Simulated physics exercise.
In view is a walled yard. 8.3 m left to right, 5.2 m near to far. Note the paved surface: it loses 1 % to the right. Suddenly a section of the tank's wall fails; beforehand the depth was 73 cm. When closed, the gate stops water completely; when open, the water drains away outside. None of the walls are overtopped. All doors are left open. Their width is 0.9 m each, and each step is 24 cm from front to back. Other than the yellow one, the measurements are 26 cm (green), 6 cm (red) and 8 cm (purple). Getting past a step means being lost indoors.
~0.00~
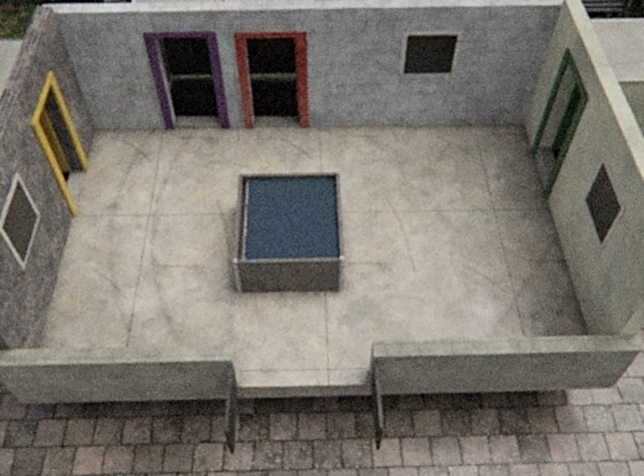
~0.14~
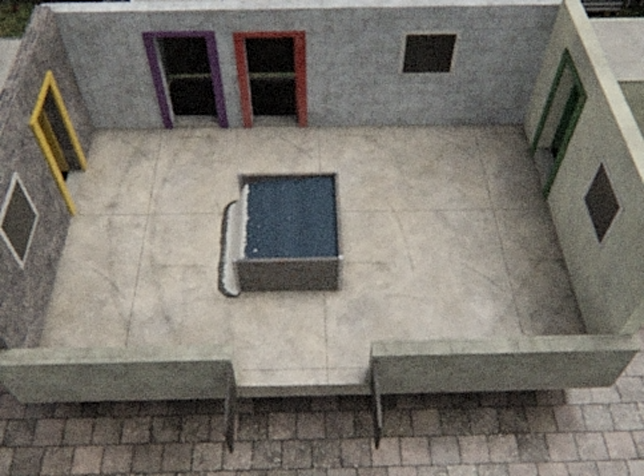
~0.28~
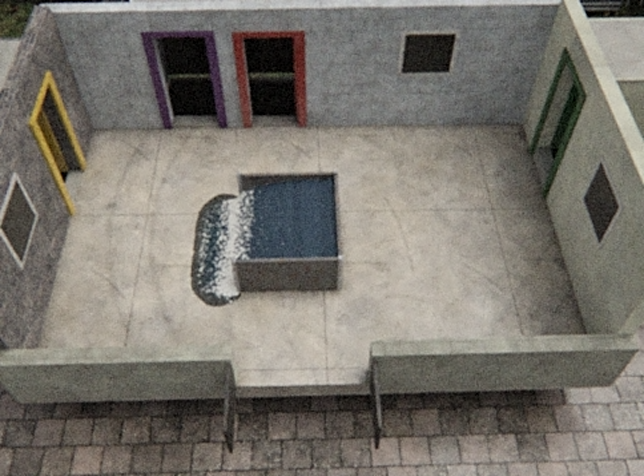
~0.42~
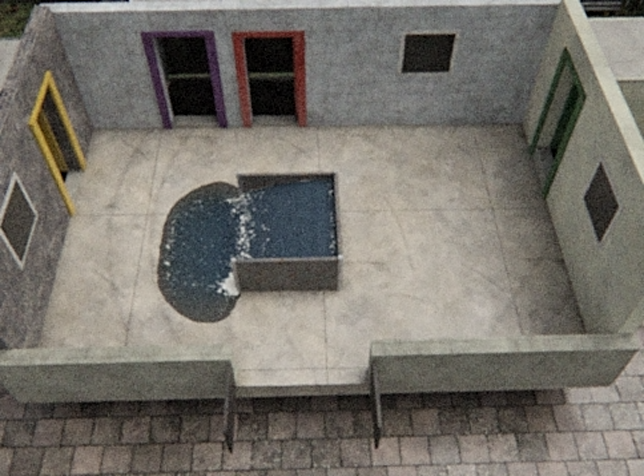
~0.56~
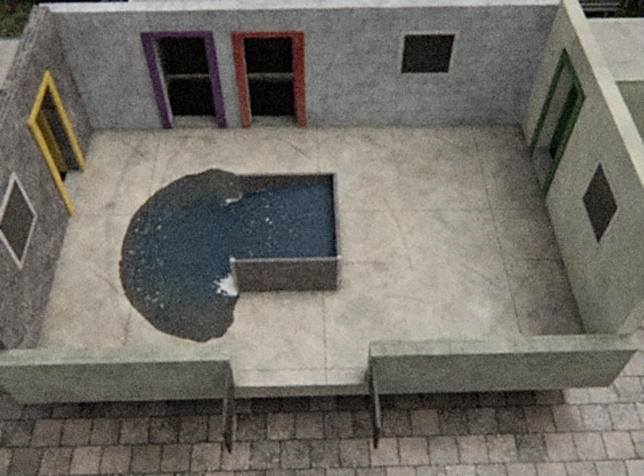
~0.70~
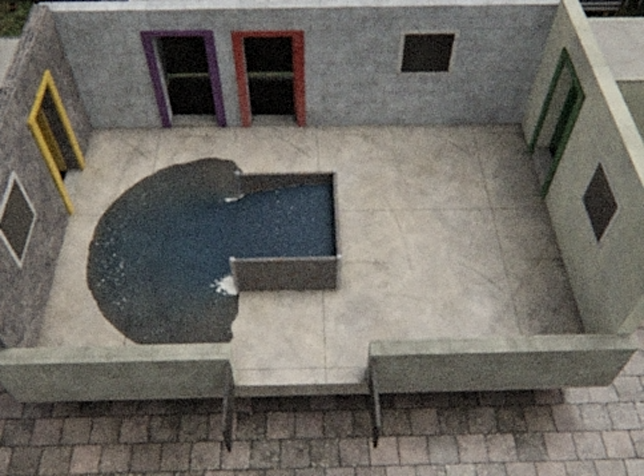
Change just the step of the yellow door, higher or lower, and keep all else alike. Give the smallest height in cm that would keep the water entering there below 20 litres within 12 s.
Roughly 19 cm.
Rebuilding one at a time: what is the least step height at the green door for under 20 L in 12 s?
The green door needs around 7.0 cm.
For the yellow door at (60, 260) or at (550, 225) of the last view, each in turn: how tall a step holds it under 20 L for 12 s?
First place around 29 cm, second around 7.0 cm.
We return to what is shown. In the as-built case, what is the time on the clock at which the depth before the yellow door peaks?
Peak time: About 1.8 s.
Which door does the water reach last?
Door: Green.
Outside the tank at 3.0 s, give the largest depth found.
Max depth: Near 29 cm.
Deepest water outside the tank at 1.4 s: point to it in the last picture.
Near (61, 254).
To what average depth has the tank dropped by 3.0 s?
Roughly 12 cm.
After 1.4 s water covers 30 % of the floor, deepest (36 cm) near (61, 254); 16 cm at the yellow door, 17 litres in over its 5 cm step.
After 3.0 s water covers 35 % of the floor, deepest (29 cm) near (92, 133); 14 cm at the yellow door, 138 litres in over its 5 cm step.
After 12.0 s water covers 95 % of the floor, deepest (8 cm) near (544, 198); 1 cm at the yellow door, 191 litres in over its 5 cm step.
At the yellow door as built, the water arrived by 1.0 s and peaked near 21 cm at 1.8 s.
With a step of 16 cm, 39 litres would have come in within the 12 s; with 21.5 cm, 10 litres. So under 20 litres takes about 19 cm.
